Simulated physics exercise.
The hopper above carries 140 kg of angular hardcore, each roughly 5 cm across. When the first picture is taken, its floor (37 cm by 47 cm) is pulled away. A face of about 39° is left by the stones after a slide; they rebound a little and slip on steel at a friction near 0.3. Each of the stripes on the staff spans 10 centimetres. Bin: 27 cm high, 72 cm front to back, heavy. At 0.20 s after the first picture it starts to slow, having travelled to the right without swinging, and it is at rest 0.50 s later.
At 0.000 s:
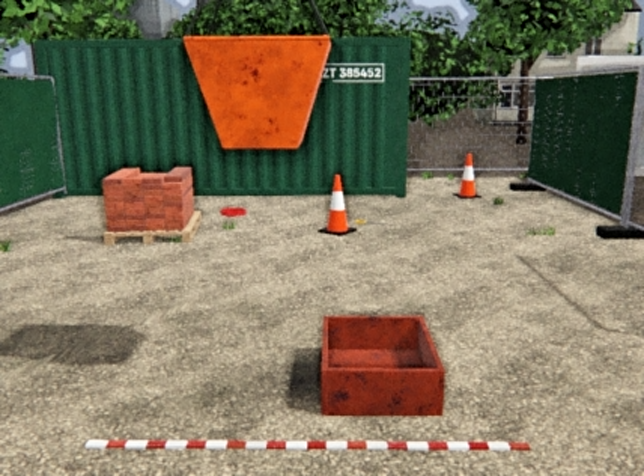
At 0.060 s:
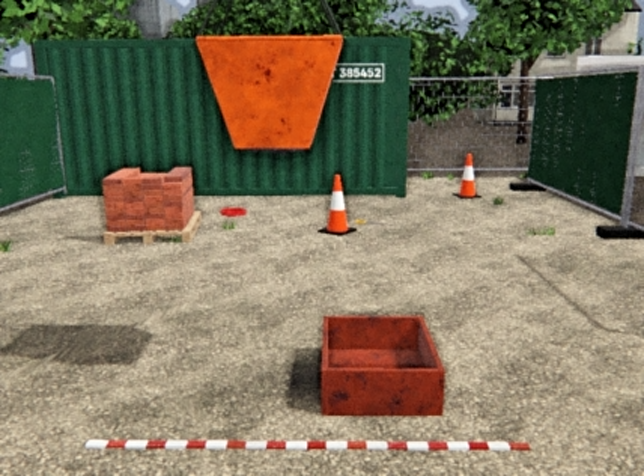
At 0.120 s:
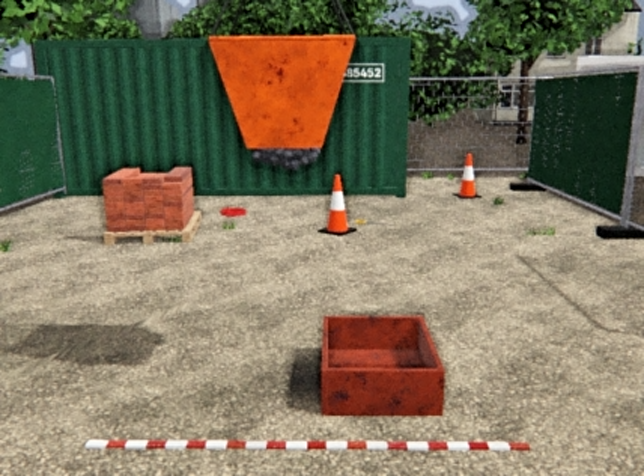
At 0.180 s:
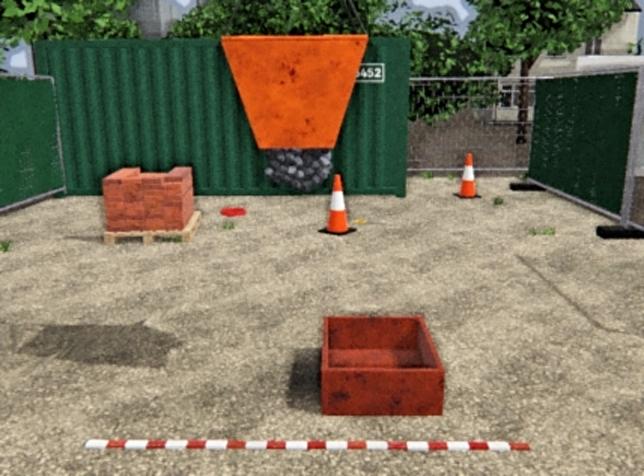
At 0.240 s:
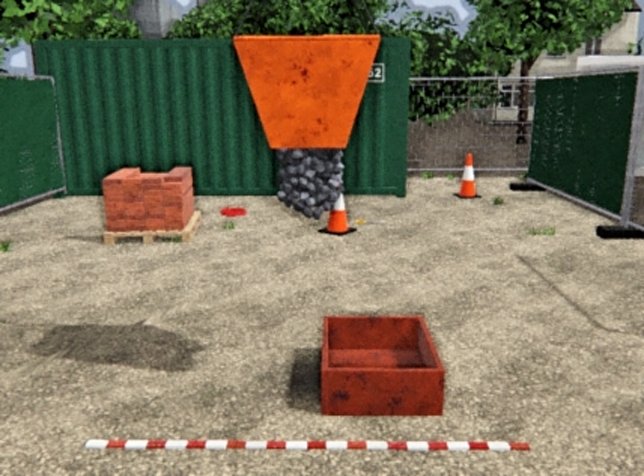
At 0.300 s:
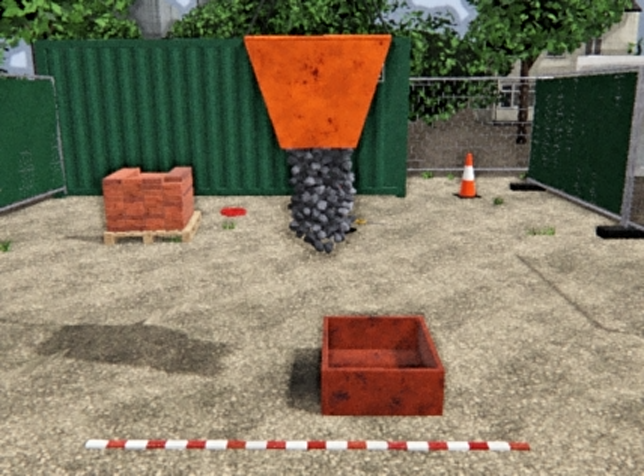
Orange hopper gliding right past a green container, grey stones pouring from its base above gravelly ground with an open red box.
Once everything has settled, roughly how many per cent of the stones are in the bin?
I would say 98 per cent.
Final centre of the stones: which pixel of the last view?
Middle at rest: Roughly (377, 357).
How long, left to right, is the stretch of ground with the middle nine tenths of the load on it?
I'd put it at close to 50 cm.
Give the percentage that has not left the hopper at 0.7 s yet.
Close to 0 per cent of the load.
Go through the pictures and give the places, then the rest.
In the first frame, the outlet is at (260, 138); nothing has dropped yet.
In the second frame, the outlet is at (272, 138); 3 % is out.
In the third frame, the outlet is at (284, 138); 12 % is out, the lowest stones still above the rim at (289, 161), 134 cm up.
In the fourth frame, the outlet is at (296, 138); 23 % is out, the lowest stones still above the rim at (300, 182), 122 cm up.
In the fifth frame, the outlet is at (308, 138); 36 % is out, the lowest stones still above the rim at (310, 209), 106 cm up.
In the sixth frame, the outlet is at (318, 138); 48 % is out, the lowest stones still above the rim at (321, 241), 87 cm up.
After 0.7 s, 0 % in the hopper, 100 % falling or lying in the bin; the stones farthest right are at (424, 370).
After 1.1 s, 0 % in the hopper, 1 % falling or lying left of the bin, 98 % falling or lying in the bin, 1 % falling or lying beside or right of the bin; the stones farthest right are at (467, 353).
After 1.7 s, 0 % in the hopper, 1 % falling or lying left of the bin, 98 % falling or lying in the bin, 1 % falling or lying beside or right of the bin; the stones farthest right are at (486, 356).
After 2.6 s, 0 % in the hopper, 1 % falling or lying left of the bin, 98 % falling or lying in the bin, 1 % falling or lying beside or right of the bin; the stones farthest right are at (486, 356).
After 4.5 s, 0 % in the hopper, 1 % left of the bin, 98 % in the bin, 1 % beside or right of the bin; the stones farthest right are at (486, 356).
